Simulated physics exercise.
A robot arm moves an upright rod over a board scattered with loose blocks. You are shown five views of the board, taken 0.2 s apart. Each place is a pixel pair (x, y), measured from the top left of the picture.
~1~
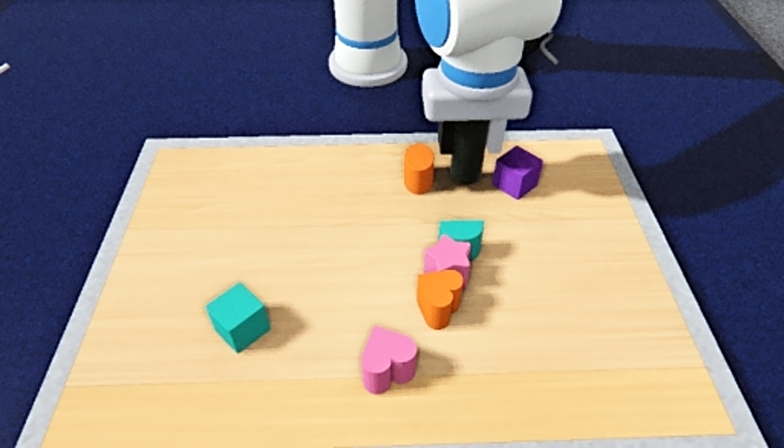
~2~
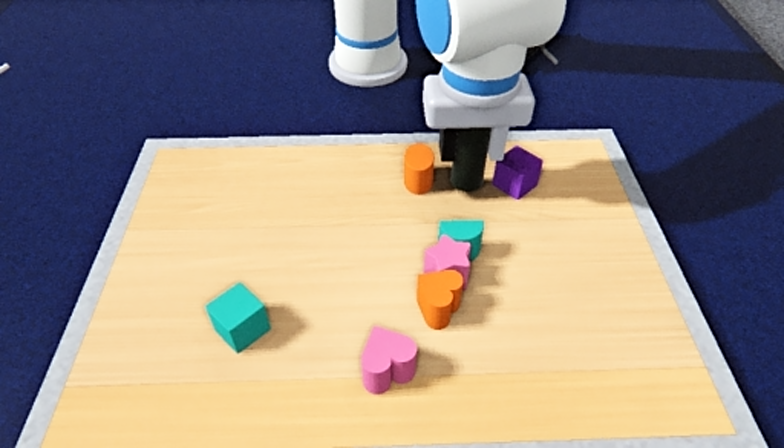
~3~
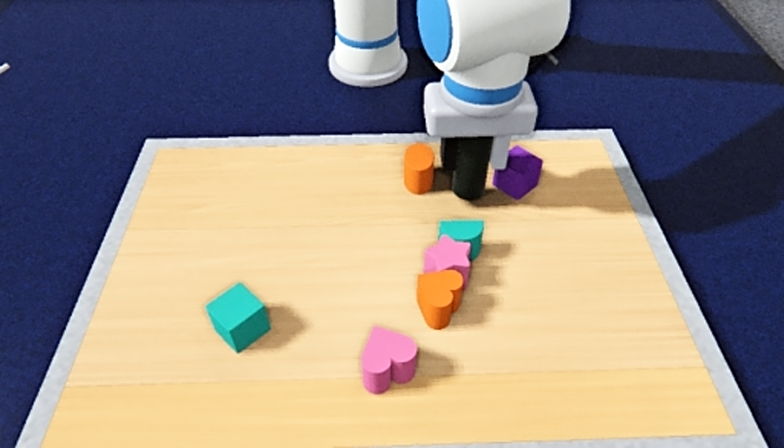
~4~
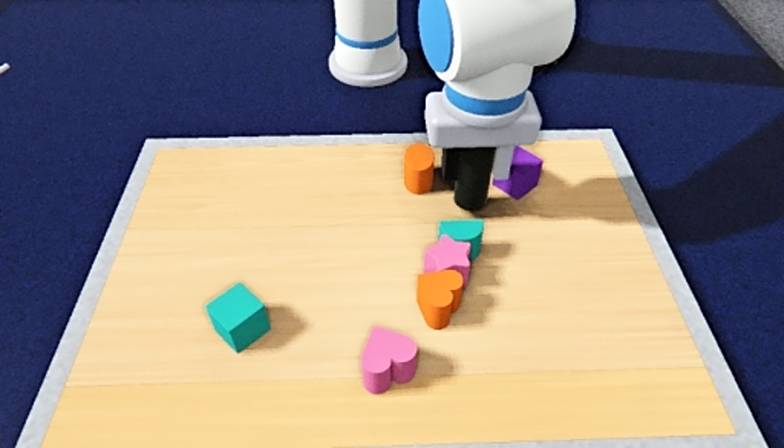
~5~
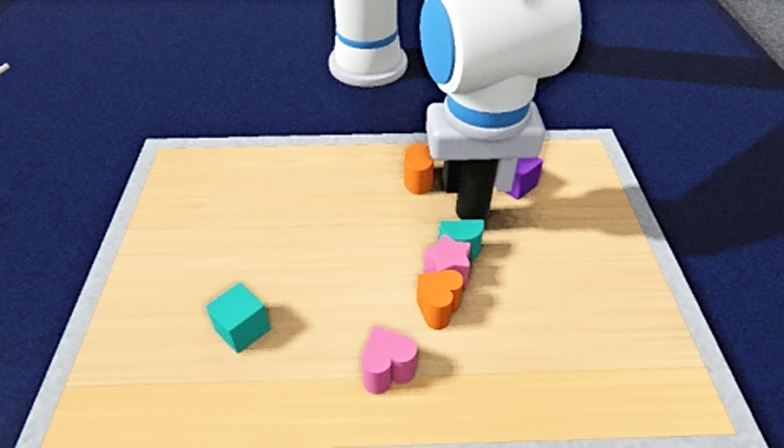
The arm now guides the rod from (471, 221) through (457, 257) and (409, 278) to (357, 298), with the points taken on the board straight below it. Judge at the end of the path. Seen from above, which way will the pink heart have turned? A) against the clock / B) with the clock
I choose B.
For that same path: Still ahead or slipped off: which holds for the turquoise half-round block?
Beside or behind it.
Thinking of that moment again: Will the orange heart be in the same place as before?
No - that is not the case.
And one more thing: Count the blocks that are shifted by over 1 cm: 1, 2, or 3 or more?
At least three of them.
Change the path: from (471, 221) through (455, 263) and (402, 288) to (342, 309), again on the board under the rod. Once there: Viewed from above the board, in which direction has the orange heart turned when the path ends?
From above, it looks like the orange heart goes counterclockwise.
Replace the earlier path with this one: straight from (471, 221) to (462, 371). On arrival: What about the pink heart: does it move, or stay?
It's moved.
The first path, step by step. One third of the way, rod at (457, 248); orange heart at (427, 309); pink star-shaped block at (428, 276); turquoise half-round block at (446, 254), turned 20° clockwise.
Two thirds of the way, rod at (408, 269); pink heart at (386, 357), turned 30° clockwise; orange heart at (422, 339), turned 25° anticlockwise; pink star-shaped block at (399, 309), turned 25° anticlockwise; turquoise half-round block at (400, 279).
At the end, rod at (356, 289); pink heart at (383, 365), turned 20° clockwise; orange heart at (426, 344), turned 40° anticlockwise; pink star-shaped block at (389, 324), turned 45° anticlockwise; turquoise half-round block at (377, 294), turned 25° anticlockwise.
